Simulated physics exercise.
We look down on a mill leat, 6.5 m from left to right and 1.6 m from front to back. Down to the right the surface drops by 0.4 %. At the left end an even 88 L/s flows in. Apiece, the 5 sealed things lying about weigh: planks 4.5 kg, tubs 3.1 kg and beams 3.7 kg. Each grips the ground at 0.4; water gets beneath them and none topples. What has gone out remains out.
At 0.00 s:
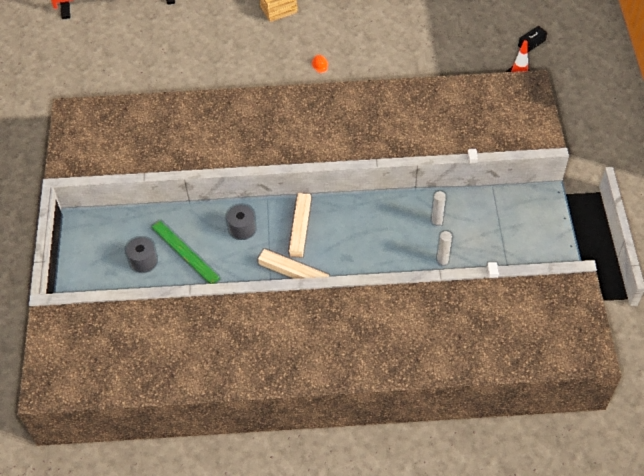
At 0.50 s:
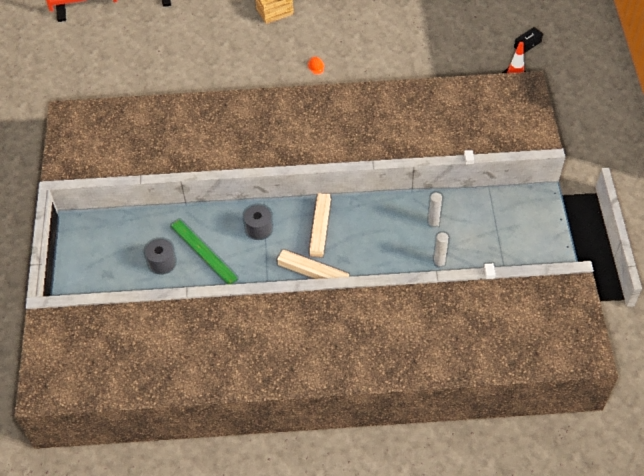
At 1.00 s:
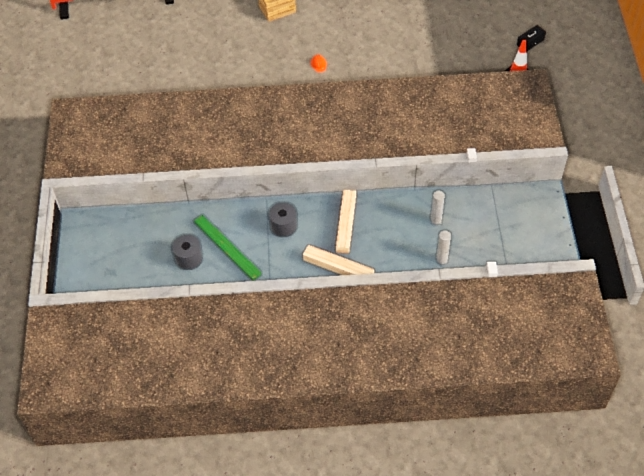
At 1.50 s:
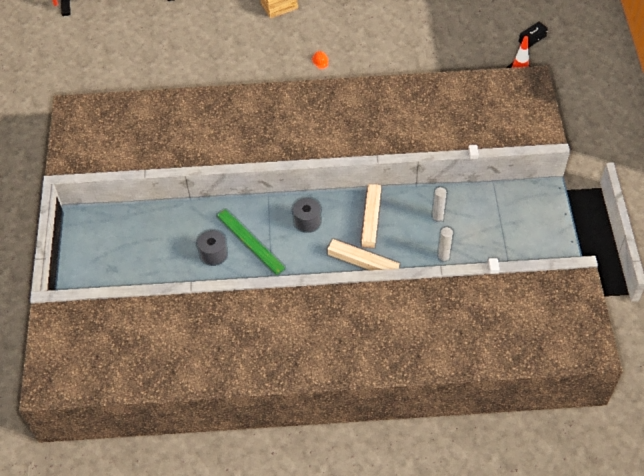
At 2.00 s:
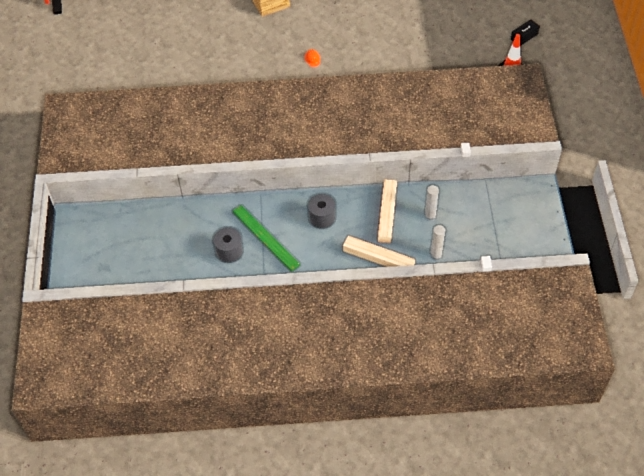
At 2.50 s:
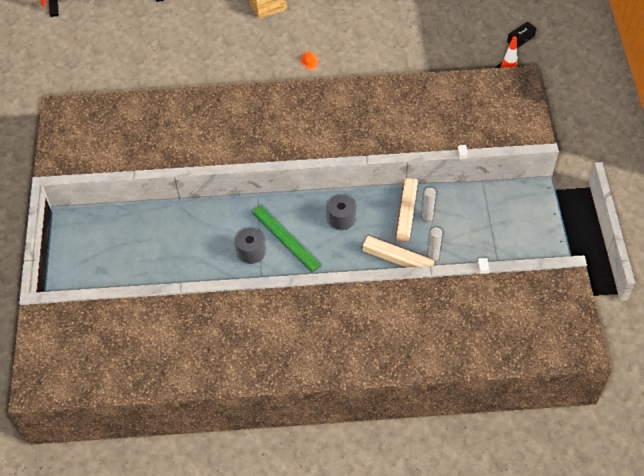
In a shallow stone-walled channel between brown banks, a green plank, two dark tubs and two pale wooden beams drifted steadily rightward together, the beams nearing two upright posts that stayed put.
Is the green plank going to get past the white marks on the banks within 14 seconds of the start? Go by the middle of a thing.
Oh, that one doesn't get there.
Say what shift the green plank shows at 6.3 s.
Displacement by then near 300 cm.
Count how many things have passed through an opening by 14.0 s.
3.
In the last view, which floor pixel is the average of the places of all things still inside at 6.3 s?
The average lands around (442, 228).
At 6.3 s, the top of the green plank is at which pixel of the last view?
I'd expect it somewhere around (420, 237).
After 3.5 s the green plank is near (332, 234), 2.0 m from its start, afloat; 0 of 5 are over the mark; 5 afloat.
After 6.3 s the green plank is near (420, 237), 3.1 m from its start, afloat; 3 of 5 are over the mark; 3 afloat.
After 10.0 s the green plank is near (420, 237), 3.1 m from its start, afloat; 3 of 5 are over the mark; 2 afloat.
After 14.0 s the green plank is near (420, 237), 3.1 m from its start, afloat; 3 of 5 are over the mark; 2 afloat.
